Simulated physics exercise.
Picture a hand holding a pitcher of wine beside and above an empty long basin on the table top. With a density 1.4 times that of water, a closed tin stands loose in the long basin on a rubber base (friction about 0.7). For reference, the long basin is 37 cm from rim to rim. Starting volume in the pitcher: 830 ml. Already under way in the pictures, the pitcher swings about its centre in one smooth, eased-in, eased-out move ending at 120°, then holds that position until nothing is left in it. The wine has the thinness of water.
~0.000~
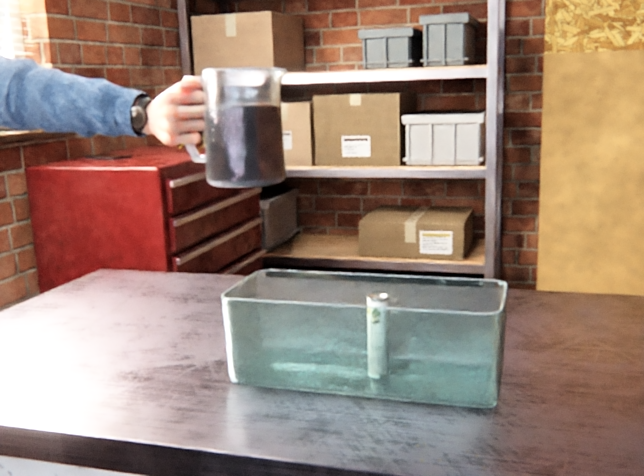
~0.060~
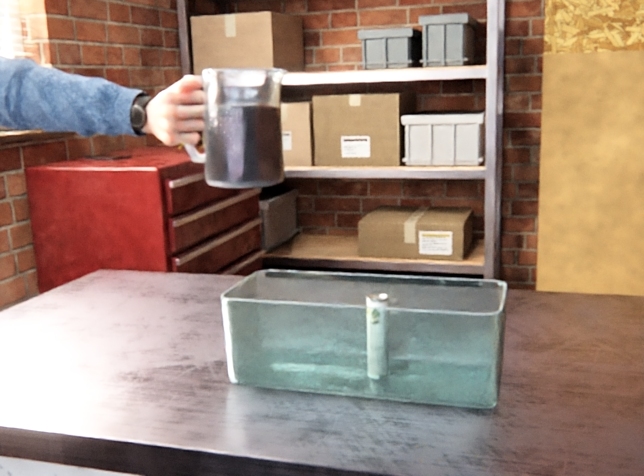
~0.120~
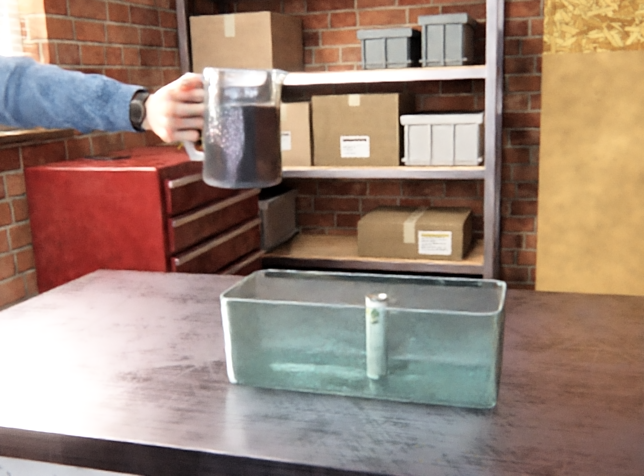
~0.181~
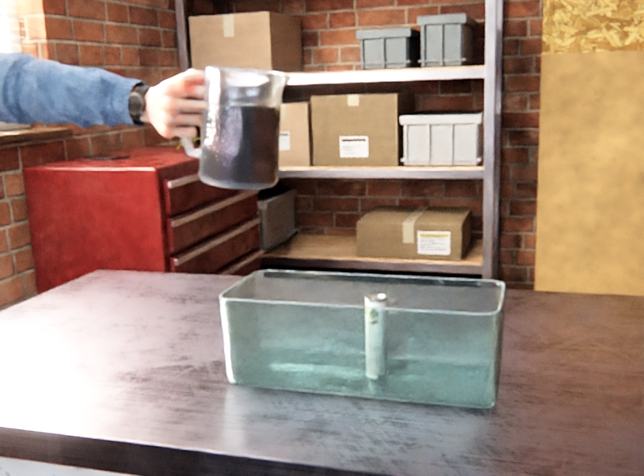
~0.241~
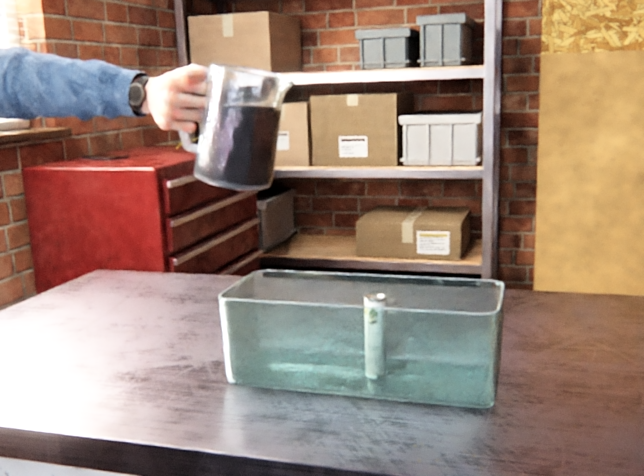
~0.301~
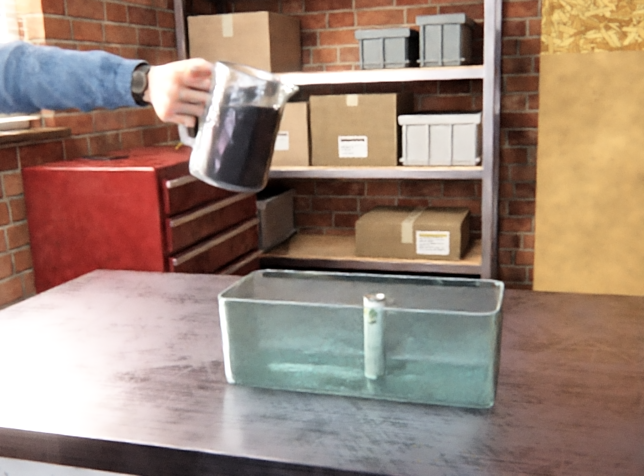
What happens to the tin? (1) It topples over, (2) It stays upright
1, it topples over.
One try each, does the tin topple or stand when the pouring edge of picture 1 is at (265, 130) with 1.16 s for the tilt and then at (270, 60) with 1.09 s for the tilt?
Try 1: Still standing; try 2: Tipped over.
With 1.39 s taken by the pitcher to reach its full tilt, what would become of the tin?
Outcome - the tin ends up overturned.
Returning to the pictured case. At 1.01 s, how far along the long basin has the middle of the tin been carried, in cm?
Its middle sits about 1 cm from the start.
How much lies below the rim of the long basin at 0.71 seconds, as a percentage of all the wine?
Roughly 0 per cent.
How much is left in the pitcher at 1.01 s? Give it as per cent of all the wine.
About 26 per cent.
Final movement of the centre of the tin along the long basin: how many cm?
The middle of the tin ends some 10.5 cm along the basin.
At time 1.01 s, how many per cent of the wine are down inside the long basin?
The fraction sits near 42 in a hundred.
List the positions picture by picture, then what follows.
In the first frame, it leans 0°; its right rim is at (286, 69); the wine meets the walls at (212, 107) and (277, 105); the long basin's rim runs from (240, 284) to (504, 298); the tin's top is at (378, 300).
In the second frame, it leans 1°; its right rim is at (286, 70); the wine meets the walls at (211, 107) and (277, 106).
In the third frame, it leans 3°; its right rim is at (288, 72); the wine meets the walls at (211, 107) and (277, 106).
In the fourth frame, it leans 7°; its right rim is at (290, 76); the wine meets the walls at (211, 109) and (278, 107).
In the fifth frame, it leans 12°; its right rim is at (294, 81); the wine meets the walls at (212, 108) and (278, 106).
In the sixth frame, it leans 19°; its right rim is at (298, 88); the wine meets the walls at (208, 120) and (280, 107).
By 0.71 s the tilt is 81° and 89 per cent is still to pour; the tin stands where it began.
By 1.01 s the tilt is 115° and 26 per cent is still to pour; the tin stands where it began.
By 1.32 s the tilt is 120° and 0 per cent is still to pour; the tin lies on its side.
By 1.66 s the tilt is 120° and 0 per cent is still to pour; the tin lies on its side.
At rest the tin lies on its side.
